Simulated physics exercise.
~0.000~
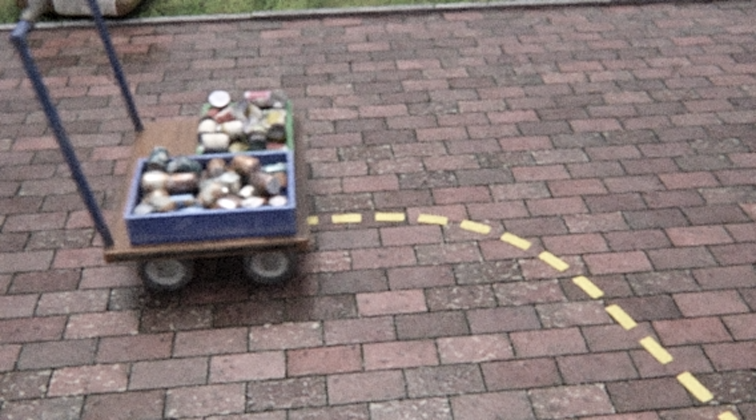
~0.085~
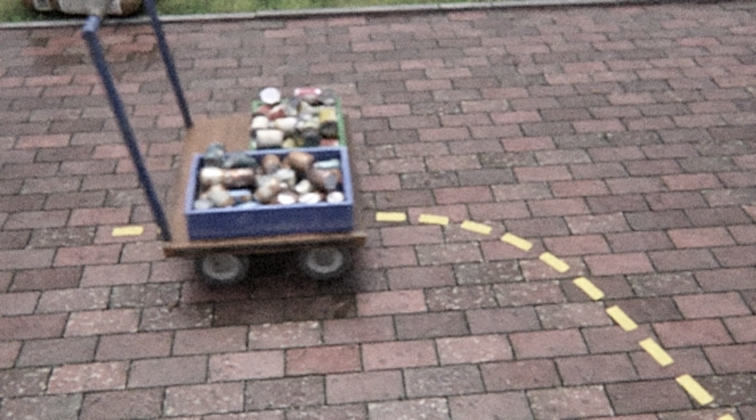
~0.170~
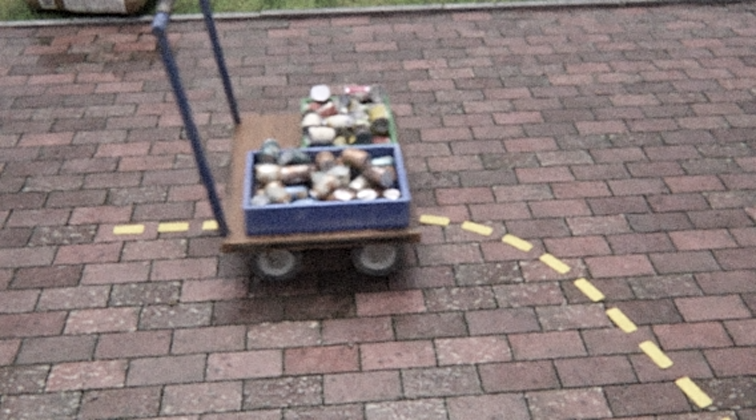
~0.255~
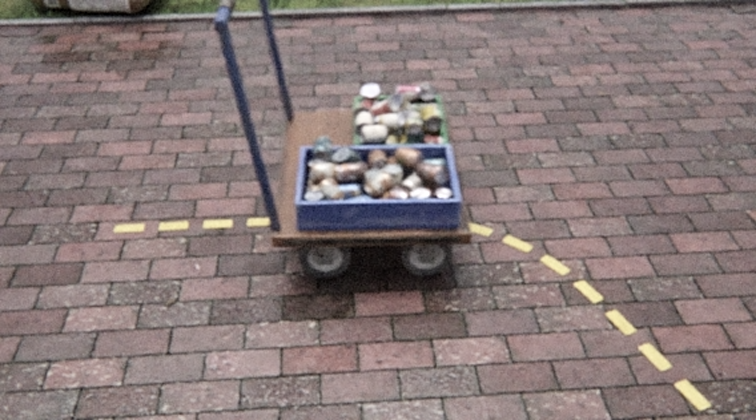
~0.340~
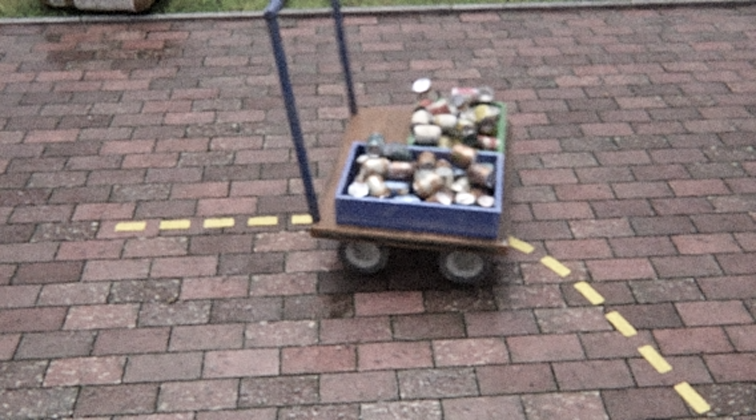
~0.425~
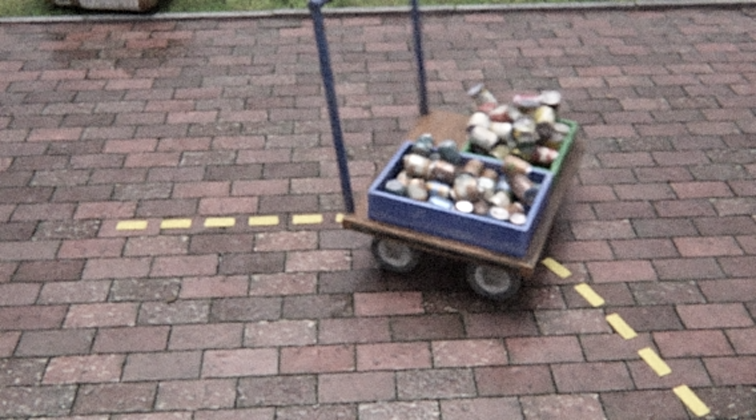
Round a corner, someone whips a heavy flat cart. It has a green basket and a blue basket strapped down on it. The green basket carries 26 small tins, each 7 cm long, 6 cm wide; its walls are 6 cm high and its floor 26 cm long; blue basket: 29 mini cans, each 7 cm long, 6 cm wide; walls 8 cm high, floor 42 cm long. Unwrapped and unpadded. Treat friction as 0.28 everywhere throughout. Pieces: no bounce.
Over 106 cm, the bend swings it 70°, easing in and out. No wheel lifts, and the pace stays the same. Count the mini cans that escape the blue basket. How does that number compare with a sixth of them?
Most likely not even a sixth spills out.
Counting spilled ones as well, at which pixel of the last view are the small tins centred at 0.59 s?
The middle is around (633, 181).
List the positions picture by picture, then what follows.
In the first picture (we follow the rim corner now nearest the camera), blue basket at (130, 216); green basket (its farthest corner) at (287, 101); turned 0°, 0 cm rolled; nothing out yet.
Blue basket at (190, 211); green basket at (335, 98); turned 0°, 16 cm rolled, in the second picture.
Blue basket at (248, 207); green basket at (383, 96); turned 0°, 31 cm rolled, in the third picture.
Blue basket at (300, 202); green basket at (436, 96); turned 3°, 47 cm rolled, in the fourth picture.
Blue basket at (340, 196); green basket at (501, 104); turned 13°, 63 cm rolled, in the fifth picture.
Blue basket at (373, 191); green basket at (573, 122); turned 26°, 78 cm rolled; 2 out, the lowest tin at (527, 104), in the sixth picture.
After 0.47 s, 3 of 26 out of the green basket and 0 of 29 out of the blue basket.
After 0.59 s, 7 of 26 out of the green basket and 0 of 29 out of the blue basket.
After 0.76 s, 10 of 26 out of the green basket and 0 of 29 out of the blue basket.
When it is over (at 1.22 s), 11 of 26 out of the green basket and 1 of 29 out of the blue basket. Asked share, 1 of 29, 3 per cent.
